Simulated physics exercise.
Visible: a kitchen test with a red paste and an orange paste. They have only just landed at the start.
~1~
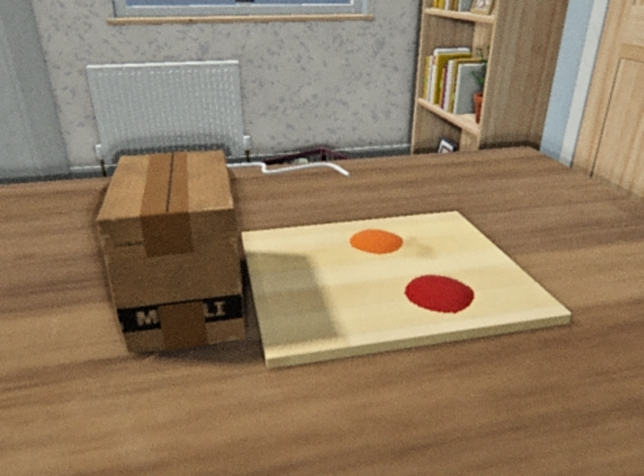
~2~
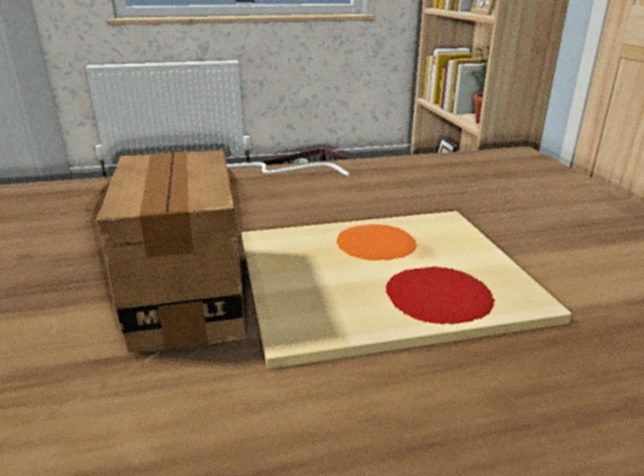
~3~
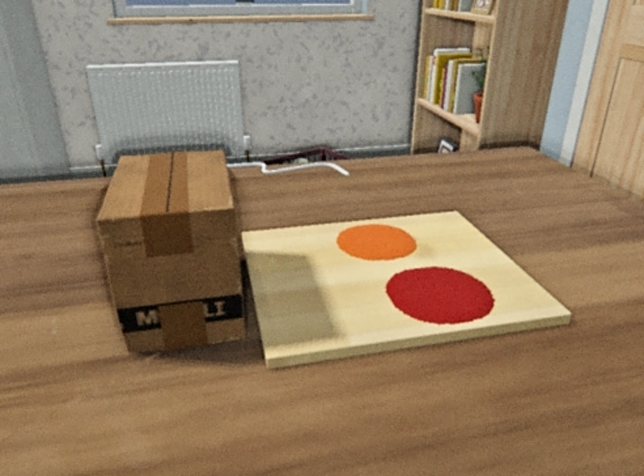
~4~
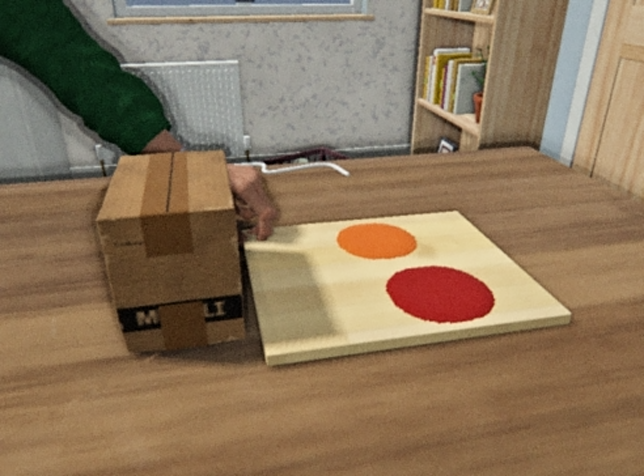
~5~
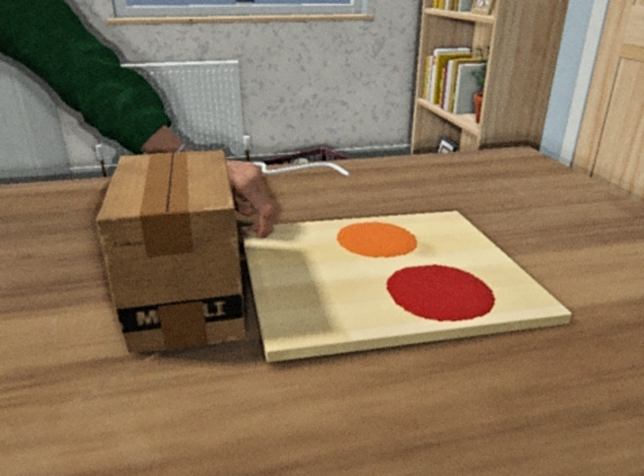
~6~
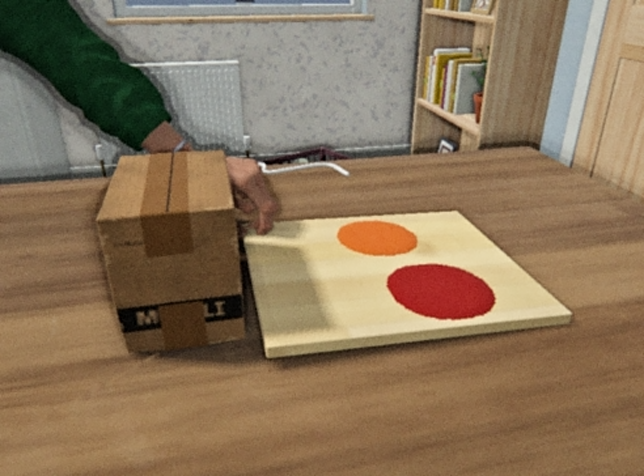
In the video, a red paste and an orange paste spread into wider circles on a chopping board beside a cardboard box, then a green-sleeved arm reaches in from the left and a hand very slightly raises the board's end.
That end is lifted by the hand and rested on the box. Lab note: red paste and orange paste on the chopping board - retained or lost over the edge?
One by one: The red paste will not stay up there, the orange paste will not stay up there.
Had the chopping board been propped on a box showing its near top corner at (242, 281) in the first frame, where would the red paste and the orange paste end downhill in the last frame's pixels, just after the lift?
(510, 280); (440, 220).
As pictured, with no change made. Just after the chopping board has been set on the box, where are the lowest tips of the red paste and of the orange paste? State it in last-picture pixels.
First (540, 279), then (475, 225).
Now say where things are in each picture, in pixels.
The chopping board lies flat; red paste (439, 290) a low mound; orange paste (376, 239) spread thin; box (178, 286), in the first frame.
They settle; red paste (439, 292) spread thin; orange paste (376, 241) spread thin, in the second frame.
At rest; red paste (439, 292) spread thin; orange paste (376, 241) spread thin, in the third frame.
A hand takes the end; red paste (439, 291) spread thin; orange paste (376, 239) spread thin, in the fourth frame.
The end is rising; red paste (439, 289) spread thin; orange paste (377, 238) spread thin, in the fifth frame.
The chopping board slopes by about 2°; red paste (440, 288) spread thin; orange paste (377, 237) spread thin; box (178, 286), in the sixth frame.
A moment on, slope about 30°; the red paste is dripping off the low end; the orange paste has crept down a long way.
Further on, the red paste is dripping off the low end; the orange paste is dripping off the low end.
When it is over, slope about 30°; the red paste is dripping off the low end; the orange paste is dripping off the low end.
